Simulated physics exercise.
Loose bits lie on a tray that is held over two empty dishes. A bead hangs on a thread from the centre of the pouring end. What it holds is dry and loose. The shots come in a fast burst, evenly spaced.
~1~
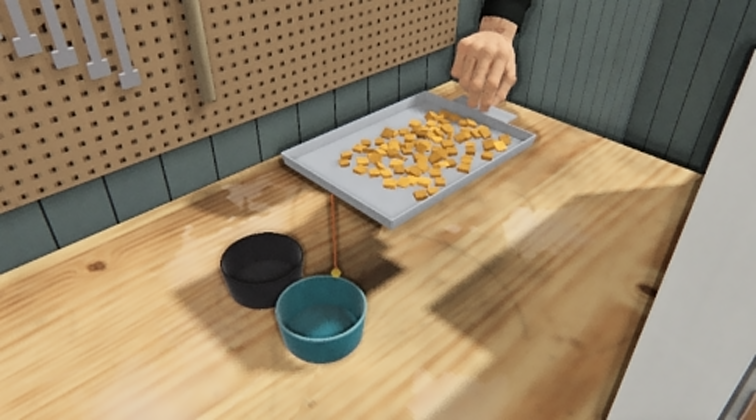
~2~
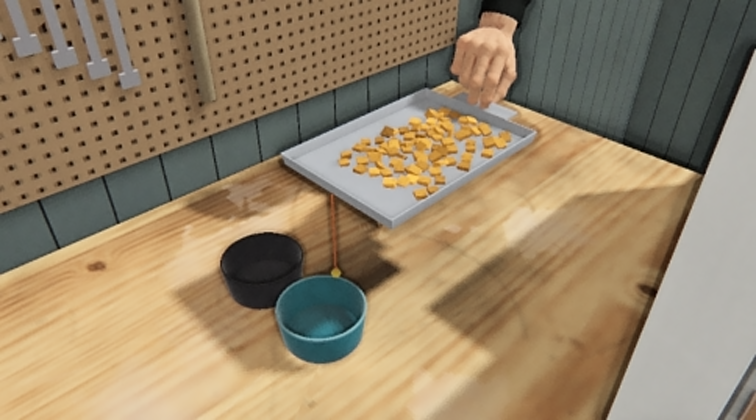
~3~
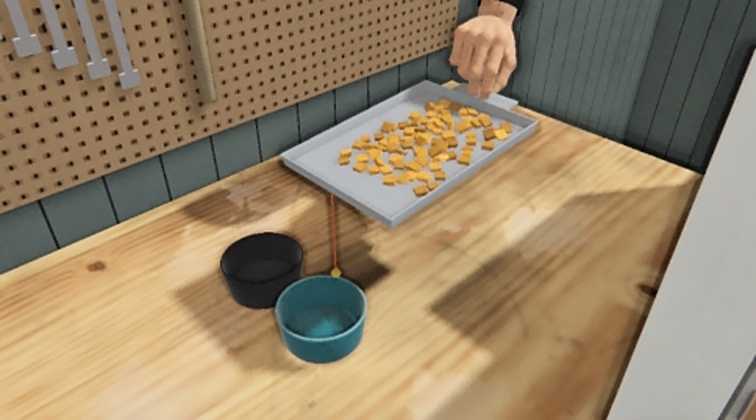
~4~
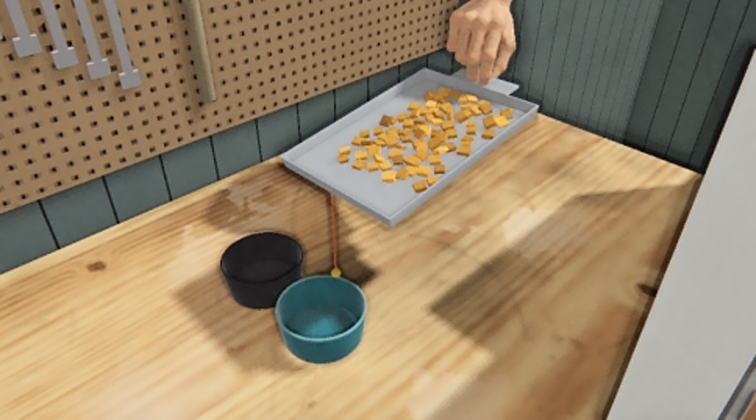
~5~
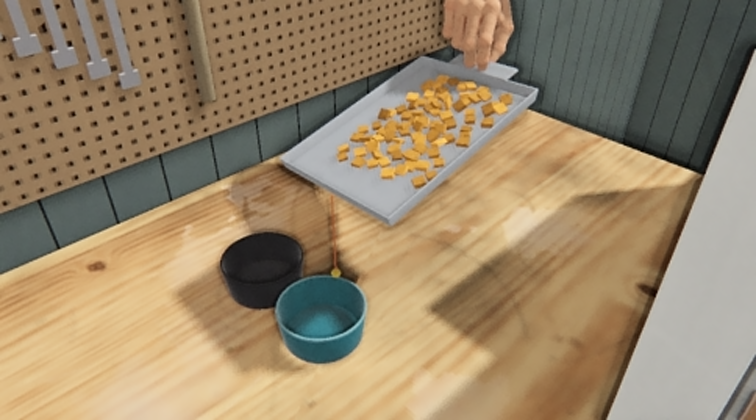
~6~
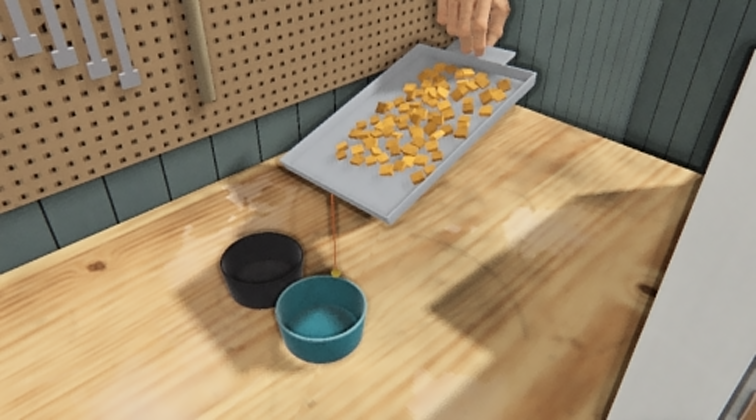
On a wooden worktop, a hand slowly tilts a tray of small crackers above two empty bowls.
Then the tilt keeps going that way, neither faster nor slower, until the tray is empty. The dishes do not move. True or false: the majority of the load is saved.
True.
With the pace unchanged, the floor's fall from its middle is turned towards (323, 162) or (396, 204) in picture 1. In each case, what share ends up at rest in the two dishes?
Around 40 percent for the first aim and around 10 percent for the second.
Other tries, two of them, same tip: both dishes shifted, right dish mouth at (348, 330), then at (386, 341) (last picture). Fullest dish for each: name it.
First try, the leftmost dish; second try, the leftmost dish.
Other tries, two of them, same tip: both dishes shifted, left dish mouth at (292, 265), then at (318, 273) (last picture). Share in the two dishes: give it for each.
About 70 per cent, then about 40 per cent.
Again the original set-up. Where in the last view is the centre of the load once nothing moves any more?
Near pixel (277, 296).
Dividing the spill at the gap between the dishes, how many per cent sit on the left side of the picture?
Close to 60 %.
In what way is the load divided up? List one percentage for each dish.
The left dish holds 50 % and the right dish holds 30 %.
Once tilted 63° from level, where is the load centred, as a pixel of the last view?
The load's middle is around (321, 159).
Just after the last frame, tray tipped steeply; almost all on the tray; about a tenth in the air.
A moment on, tray tipped past a quarter turn; roughly two thirds on the tray; about a tenth in the right dish; about a tenth in the left dish; about a tenth outside both; about a tenth in the air.
Further on, tray tipped past a quarter turn; roughly a third in the right dish; roughly half in the left dish; roughly a quarter outside both.
When it is over, tray tipped past a quarter turn; roughly a third in the right dish; roughly half in the left dish; roughly a quarter outside both.
